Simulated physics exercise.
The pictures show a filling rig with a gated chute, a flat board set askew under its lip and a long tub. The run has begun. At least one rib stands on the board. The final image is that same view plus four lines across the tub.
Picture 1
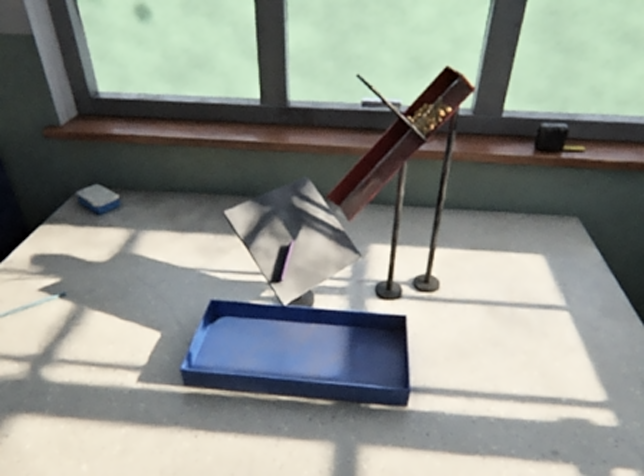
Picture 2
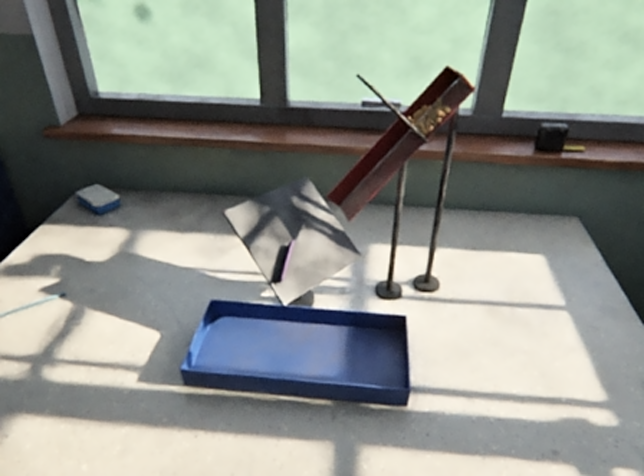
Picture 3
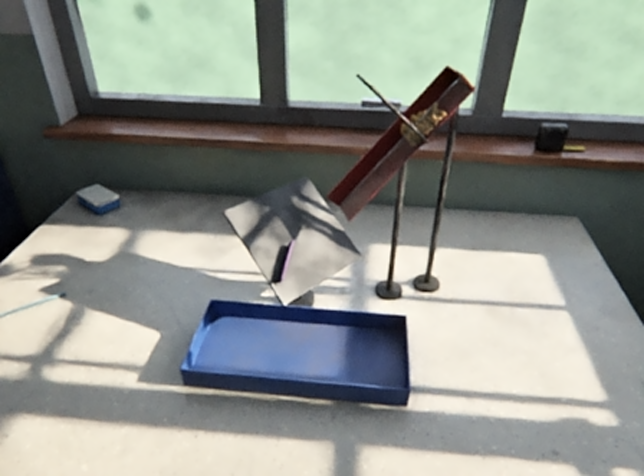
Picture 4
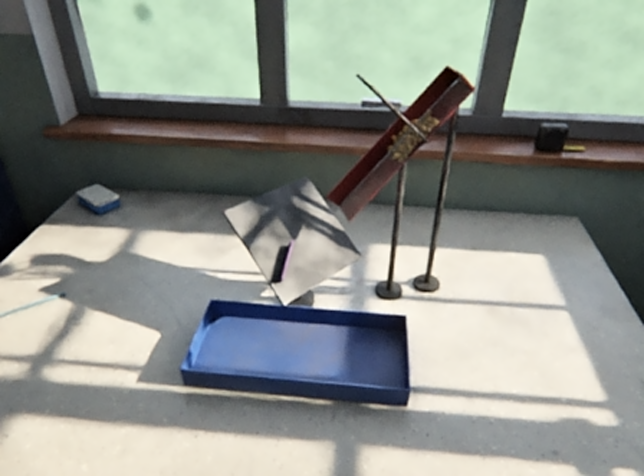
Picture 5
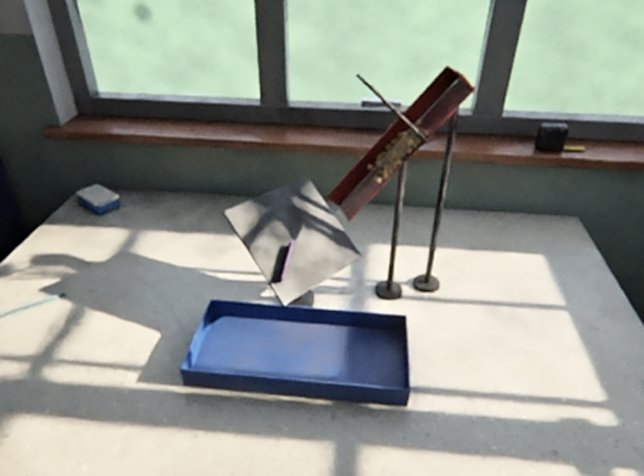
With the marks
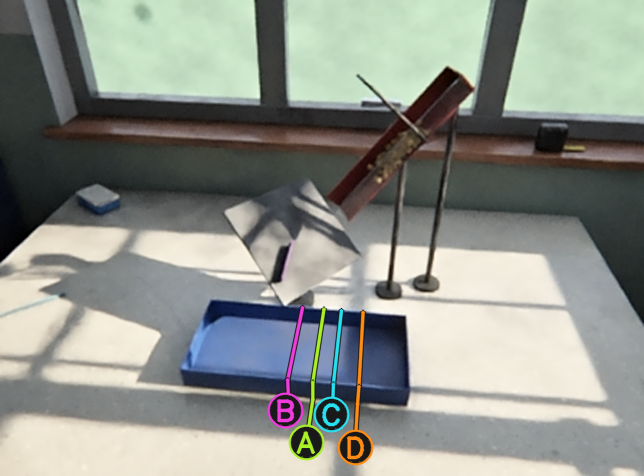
On a sunlit table by a window, small tan pieces slide down a sloping red chute above a tilted board and blue tub.
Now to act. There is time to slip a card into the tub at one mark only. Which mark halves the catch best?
Go for A.
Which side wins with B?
Right.
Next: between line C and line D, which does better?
Line C.
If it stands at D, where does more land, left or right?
The left side.
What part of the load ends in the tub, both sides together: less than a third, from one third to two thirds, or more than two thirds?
It is more than two thirds.
On the marked copy, line A crosses the front rim at (312, 381); line B crosses the front rim at (287, 378); line C crosses the front rim at (333, 383); line D crosses the front rim at (358, 385).
With A, of what is caught, about half on the left of the divider, about half on the right.
With B, of what is caught, a small part on the left of the divider, most on the right.
With C, of what is caught, most on the left of the divider, about a quarter on the right.
With D, of what is caught, all on the left of the divider, none on the right.
